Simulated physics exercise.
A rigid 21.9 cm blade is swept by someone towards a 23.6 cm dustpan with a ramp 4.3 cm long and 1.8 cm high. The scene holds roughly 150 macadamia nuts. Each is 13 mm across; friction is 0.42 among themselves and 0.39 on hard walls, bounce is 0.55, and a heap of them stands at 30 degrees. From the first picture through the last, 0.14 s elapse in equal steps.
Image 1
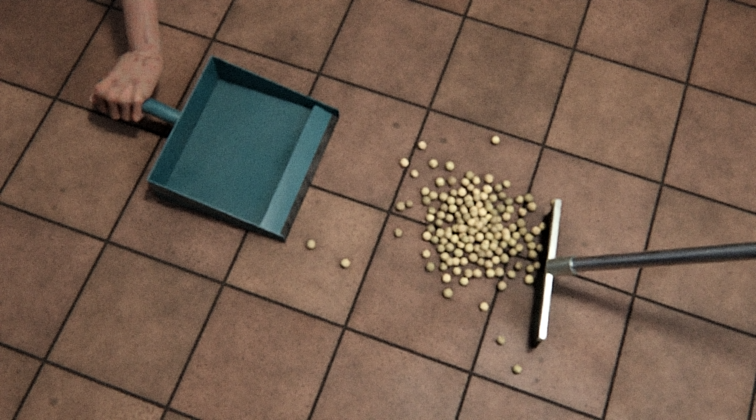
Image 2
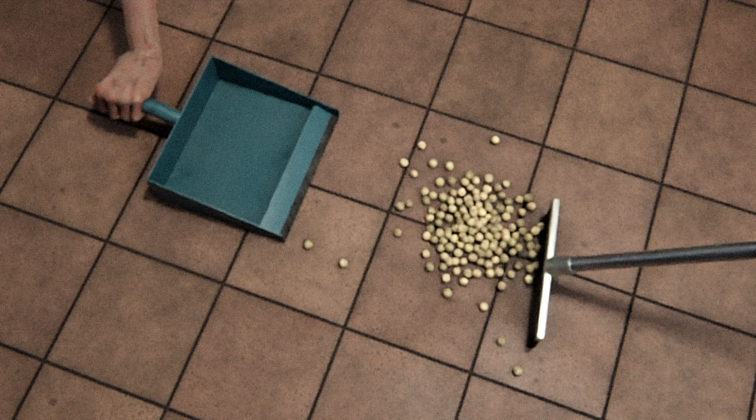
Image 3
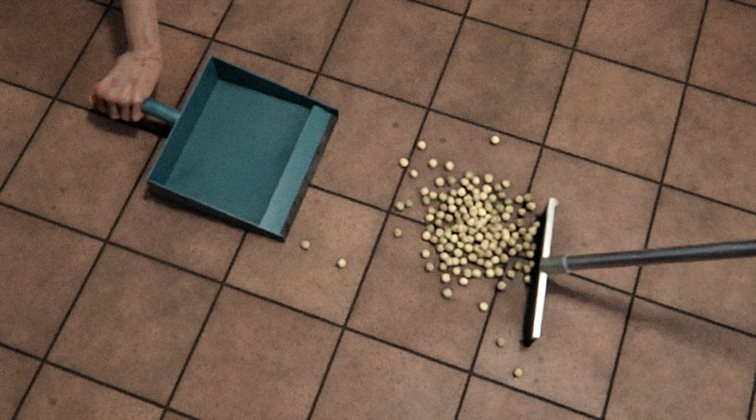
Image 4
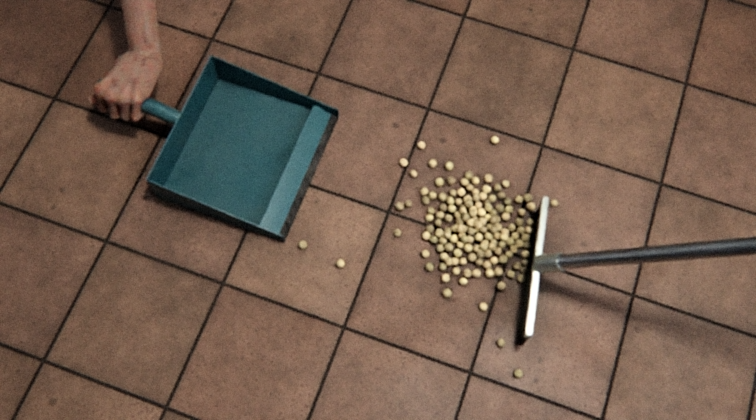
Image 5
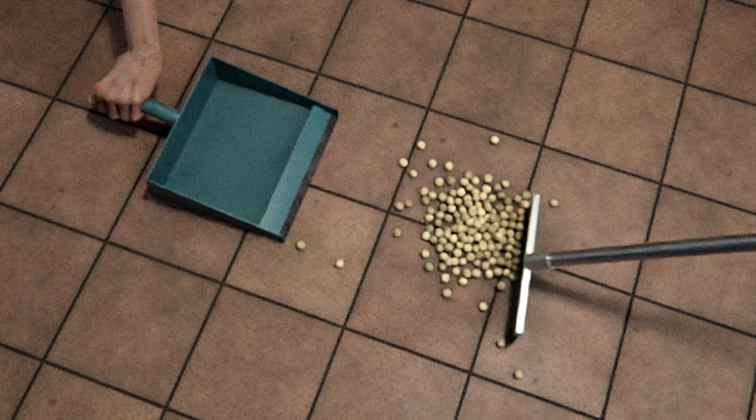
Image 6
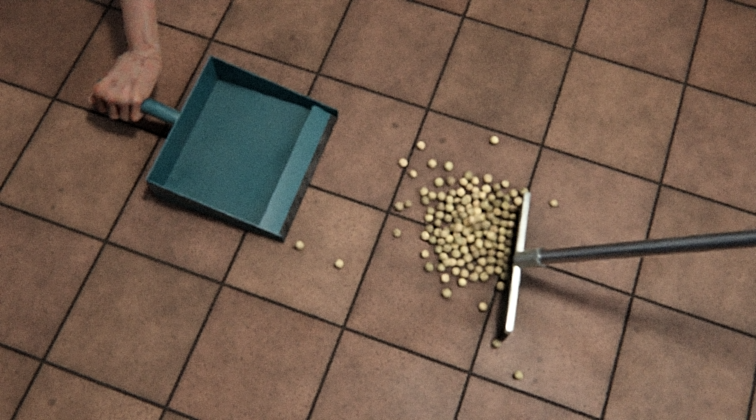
A floor of brown square tiles with dark grout lines is seen from above at a slant, in a view that stays still. A hand at the upper left holds a teal dustpan by its handle, while a heap of small, round, pale yellow nuts lies right of centre, with a few strays around it. From the right, a white-edged blade on a dark pole slides a short way left, pressing into the heap's near side and bunching the nuts there slightly.
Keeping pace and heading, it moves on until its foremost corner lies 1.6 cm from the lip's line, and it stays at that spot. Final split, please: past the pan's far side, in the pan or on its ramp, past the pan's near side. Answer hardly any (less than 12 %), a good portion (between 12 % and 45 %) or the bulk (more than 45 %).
Far side: Hardly any; pan: A good portion; near side: A good portion.
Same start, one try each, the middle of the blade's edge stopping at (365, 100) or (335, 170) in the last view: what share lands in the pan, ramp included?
Some 5 and 25 per cent.
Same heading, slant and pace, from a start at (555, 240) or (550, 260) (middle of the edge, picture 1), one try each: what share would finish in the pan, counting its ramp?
I'd put it near 30 per cent for the first and near 30 per cent for the second.
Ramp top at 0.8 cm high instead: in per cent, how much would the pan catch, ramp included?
I'd guess close to 30 per cent.
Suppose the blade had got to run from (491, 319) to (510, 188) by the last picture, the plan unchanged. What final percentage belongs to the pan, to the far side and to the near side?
Pan 35, far 15, near 20.
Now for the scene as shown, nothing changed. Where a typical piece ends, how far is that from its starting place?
About 26 cm.
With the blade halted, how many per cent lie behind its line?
About 35 per cent.
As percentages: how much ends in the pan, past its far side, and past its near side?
Far side - 5; pan - 20; near side - 20.
Then, 0.32 s after the last picture, middle of the blade 20 cm from the lip; 0 % over the lip, far side 5 %, near side 10 %.
Then, 0.54 s after the last picture, middle of the blade 9 cm from the lip; 0 % over the lip, far side 5 %, near side 15 %.
Then, 0.85 s after the last picture, middle of the blade 3 cm from the lip; 25 % over the lip, far side 5 %, near side 20 %.
In the end, far side 5 %, pan 20 %, near side 20 %, in front of the lip or behind the blade 55 %.
